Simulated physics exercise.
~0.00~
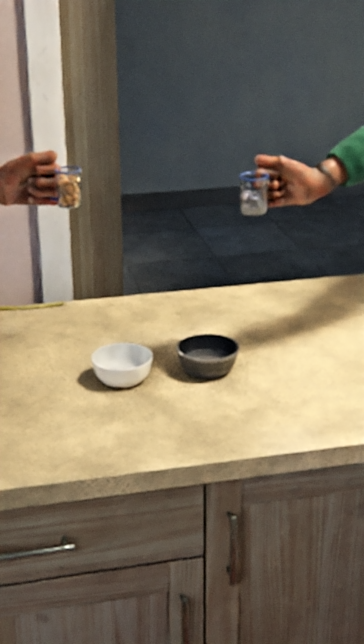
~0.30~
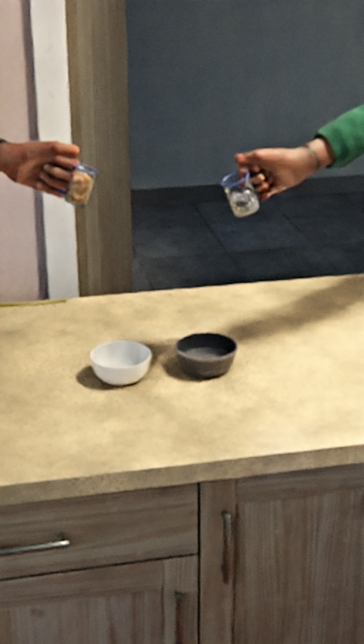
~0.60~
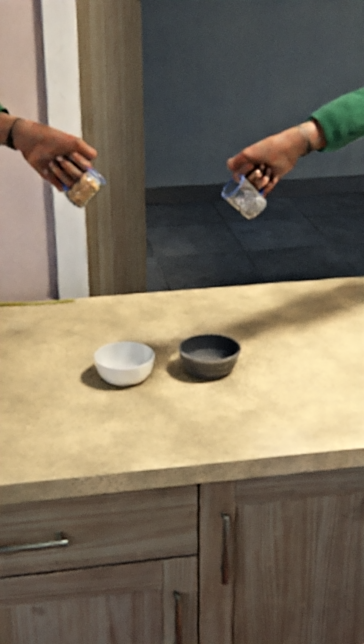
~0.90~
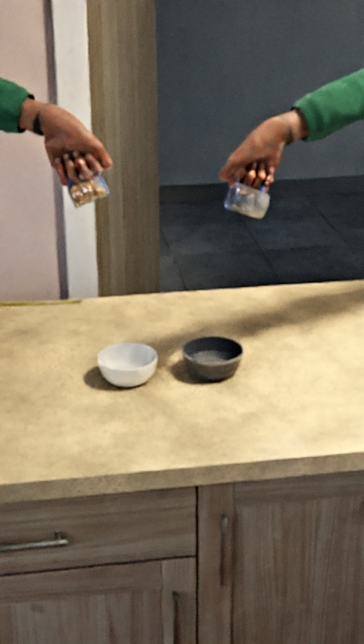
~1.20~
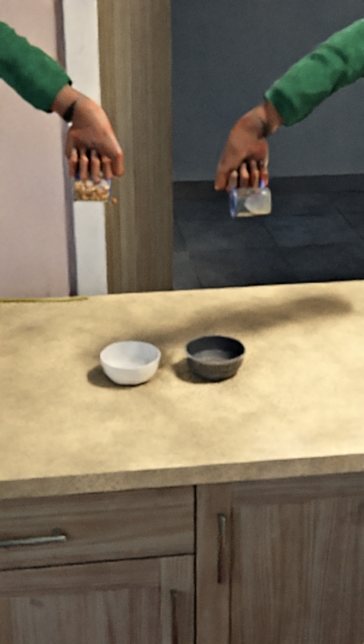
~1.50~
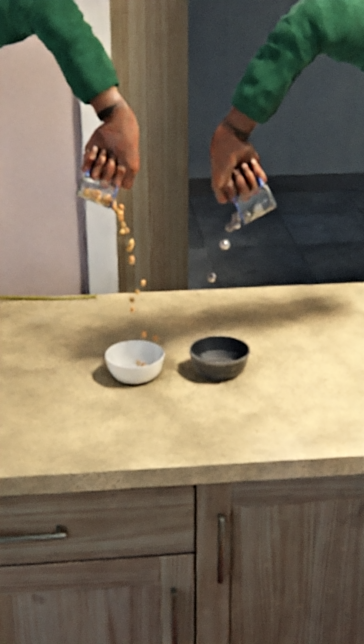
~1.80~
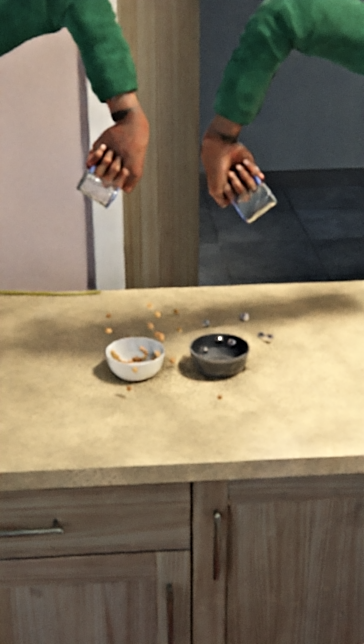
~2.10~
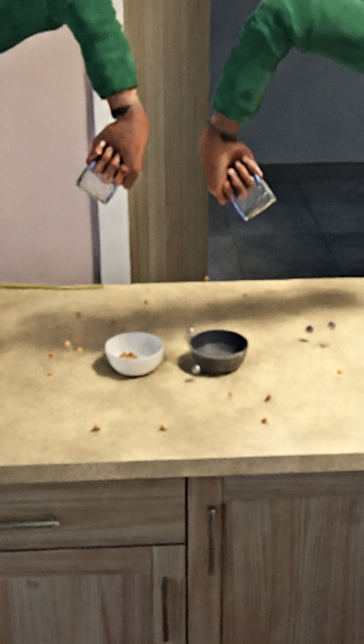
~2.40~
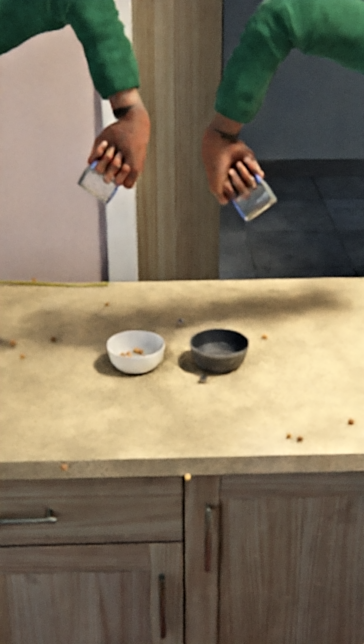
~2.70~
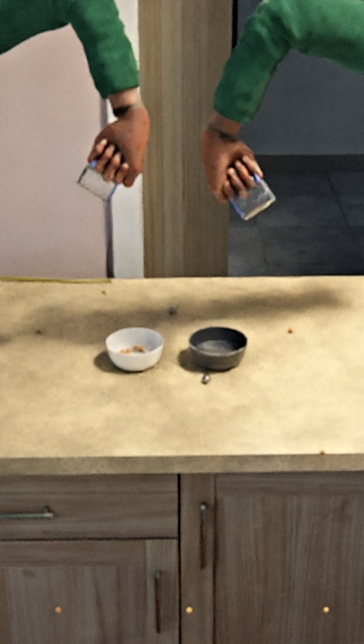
On a kitchen counter, two hands in green sleeves tipped small clear cups over a white bowl and a dark bowl, and the little pieces bounced and scattered, leaving some in the white bowl while others went over the counter's front edge.
